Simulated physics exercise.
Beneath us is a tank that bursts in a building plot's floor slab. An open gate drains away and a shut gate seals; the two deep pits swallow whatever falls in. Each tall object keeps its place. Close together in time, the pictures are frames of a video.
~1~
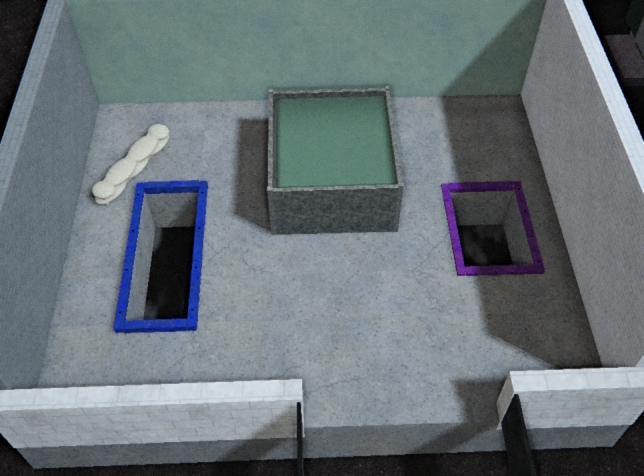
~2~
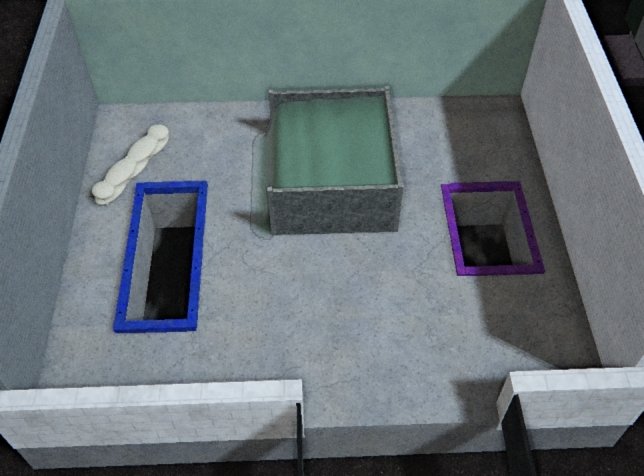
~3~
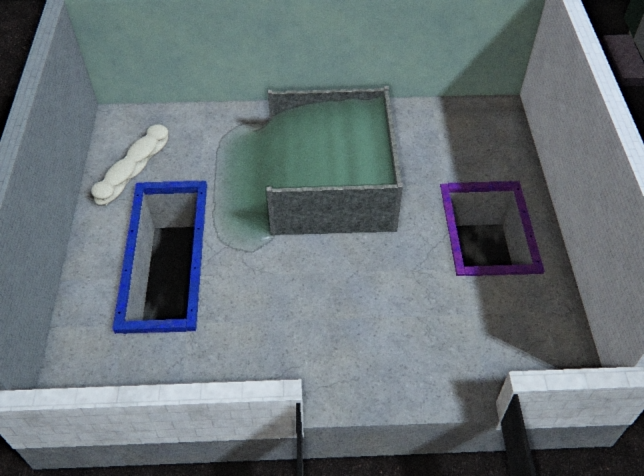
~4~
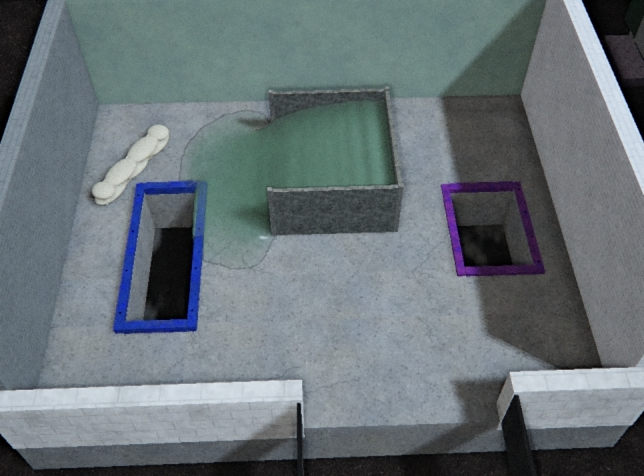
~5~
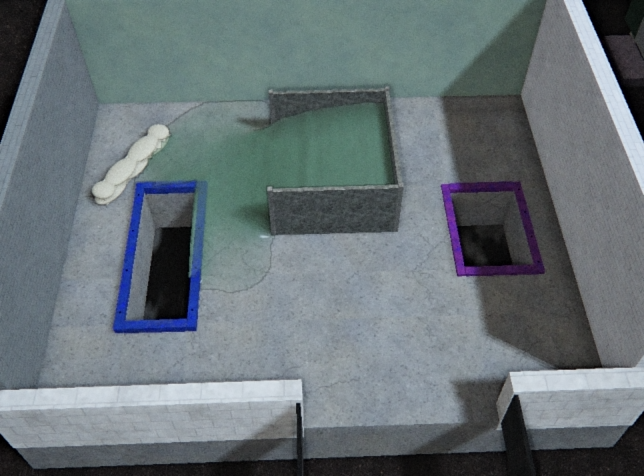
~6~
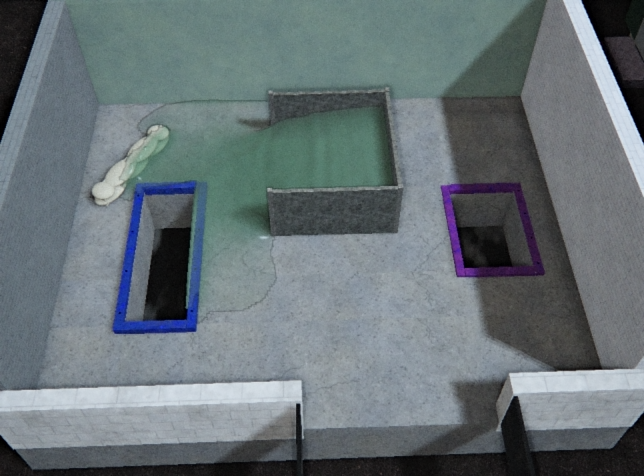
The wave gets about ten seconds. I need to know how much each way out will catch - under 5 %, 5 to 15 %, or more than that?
Here you go: The gate catches 5 to 15 %; the purple pit catches under 5 %; the blue pit catches more than 15 %.
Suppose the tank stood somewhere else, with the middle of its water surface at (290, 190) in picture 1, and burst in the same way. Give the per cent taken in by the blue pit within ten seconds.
Estimate for the blue pit - some 60 in a hundred.
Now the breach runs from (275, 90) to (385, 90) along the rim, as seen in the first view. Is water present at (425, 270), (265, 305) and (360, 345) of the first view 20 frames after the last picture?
Well, the first is missed by the spill, the next missed by the spill, the last missed by the spill.
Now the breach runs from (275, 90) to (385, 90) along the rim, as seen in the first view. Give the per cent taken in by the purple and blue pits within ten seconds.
Shares: Purple at 15 percent, blue at 6 percent.
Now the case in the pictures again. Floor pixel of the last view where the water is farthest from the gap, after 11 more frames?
The wet edge reaches furthest near (32, 418).
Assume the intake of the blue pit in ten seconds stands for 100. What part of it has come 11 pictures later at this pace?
Working it through, I arrive at 75 %.
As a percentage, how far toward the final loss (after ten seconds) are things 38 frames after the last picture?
About 85 per cent.
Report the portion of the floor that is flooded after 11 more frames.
Close to 40 percent, by my reckoning.
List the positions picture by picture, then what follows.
The open tank at (332, 141) is whole and still, in the first picture.
The front is at a hidden place, out from the gap at (275, 167), in the second picture.
Water pours out at (275, 171) and has run to (243, 128), in the third picture.
Water pours out at (275, 173) and has run to (208, 256), in the fourth picture.
Water pours out at (275, 173) and has run to (171, 127), in the fifth picture.
Water pours out at (275, 174) and has run to (198, 317), in the sixth picture.
A moment on, water covers 30 % of the floor; the gate 0 %, the purple pit 0 %, the blue pit 15 %.
Next, water covers 40 % of the floor; the gate 0 %, the purple pit 0 %, the blue pit 24 %.
Then, water covers 50 % of the floor; the gate 0 %, the purple pit 0 %, the blue pit 29 %.
Later, water covers 80 % of the floor; the gate 2 %, the purple pit 0 %, the blue pit 31 %.
In the end, water covers 85 % of the floor; the gate 7 %, the purple pit 2 %, the blue pit 31 %.
